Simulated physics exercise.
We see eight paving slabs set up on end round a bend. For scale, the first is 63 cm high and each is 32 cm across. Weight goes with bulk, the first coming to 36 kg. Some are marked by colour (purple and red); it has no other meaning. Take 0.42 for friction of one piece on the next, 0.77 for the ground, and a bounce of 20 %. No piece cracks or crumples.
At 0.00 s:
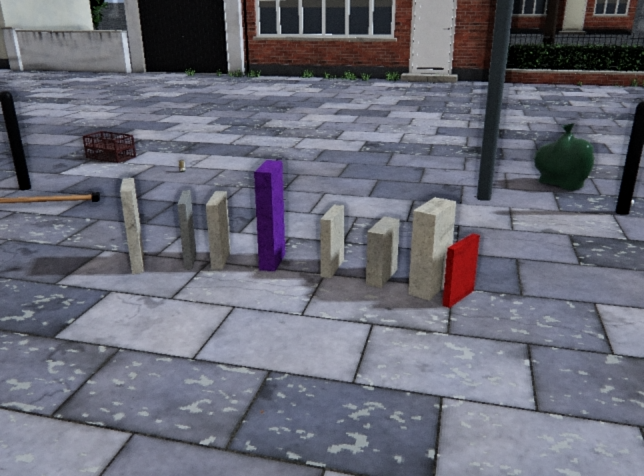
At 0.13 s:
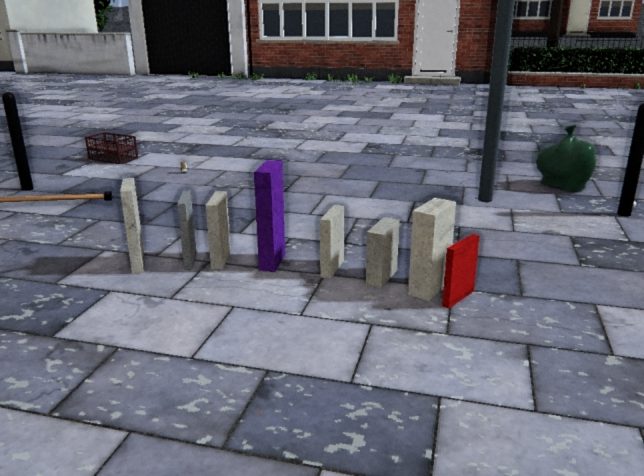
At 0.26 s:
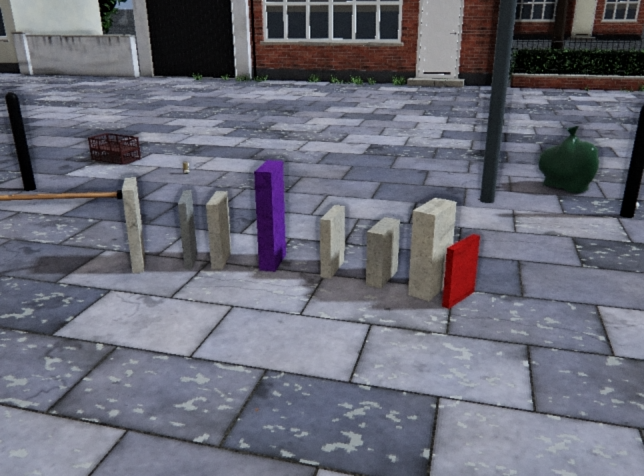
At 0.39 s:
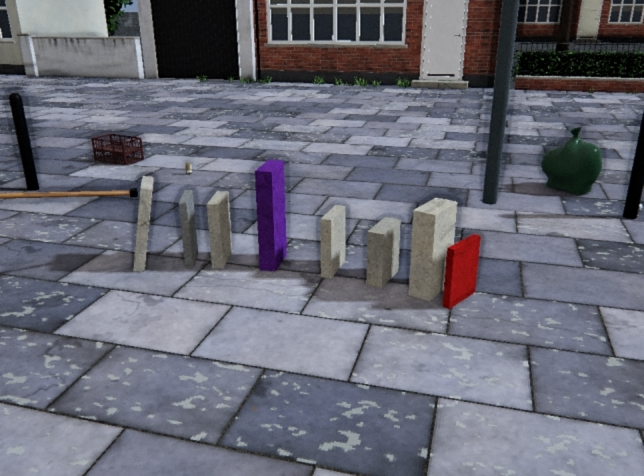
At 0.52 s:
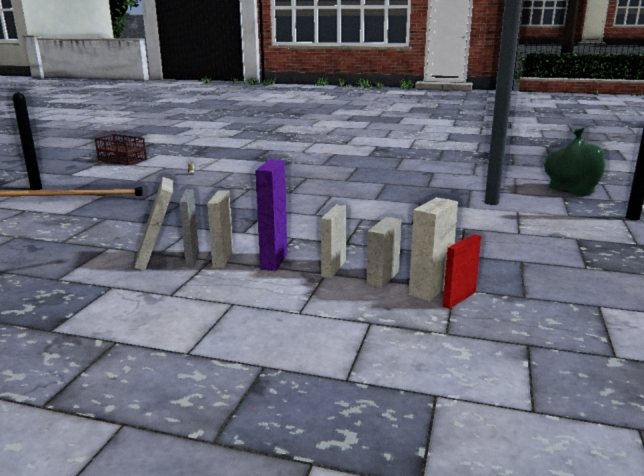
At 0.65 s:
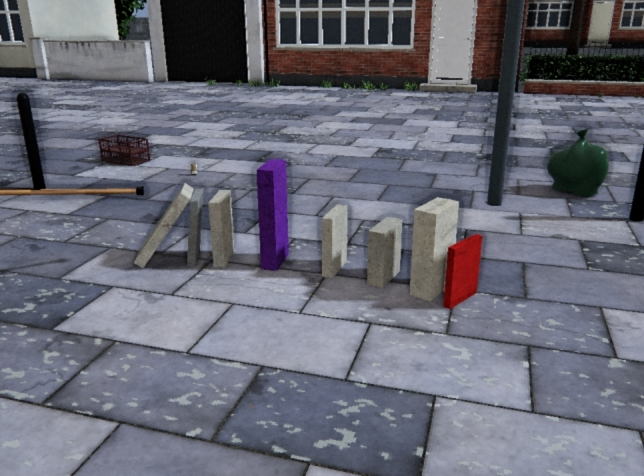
Eight upright slabs, one purple and one red, stood in a curved row on grey paving as a pole slid in from the left and pushed the first one over against the second.
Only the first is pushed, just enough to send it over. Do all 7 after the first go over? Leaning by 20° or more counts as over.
Yes, the whole lot goes.
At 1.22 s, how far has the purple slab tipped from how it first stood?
Roughly 15°.
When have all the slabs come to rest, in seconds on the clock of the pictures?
Near 3.0 s.
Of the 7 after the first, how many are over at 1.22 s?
By then 2.
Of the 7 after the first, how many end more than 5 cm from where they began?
7.
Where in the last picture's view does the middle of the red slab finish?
Near (494, 309).
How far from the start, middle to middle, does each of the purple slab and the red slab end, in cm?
Purple 50, red 30.
By 1.22 s, 2 of the 7 other slabs over; purple slab tilted 17°.
By 2.26 s, 7 of the 7 other slabs over; purple slab lying flat; red slab tilted 20°.
When it is over (3.3 s), 7 of the 7 other slabs over; red slab lying flat; purple slab lying flat. Not one is left standing. In pixels of the last frame, middles, red slab near (494, 309), purple slab near (335, 246).
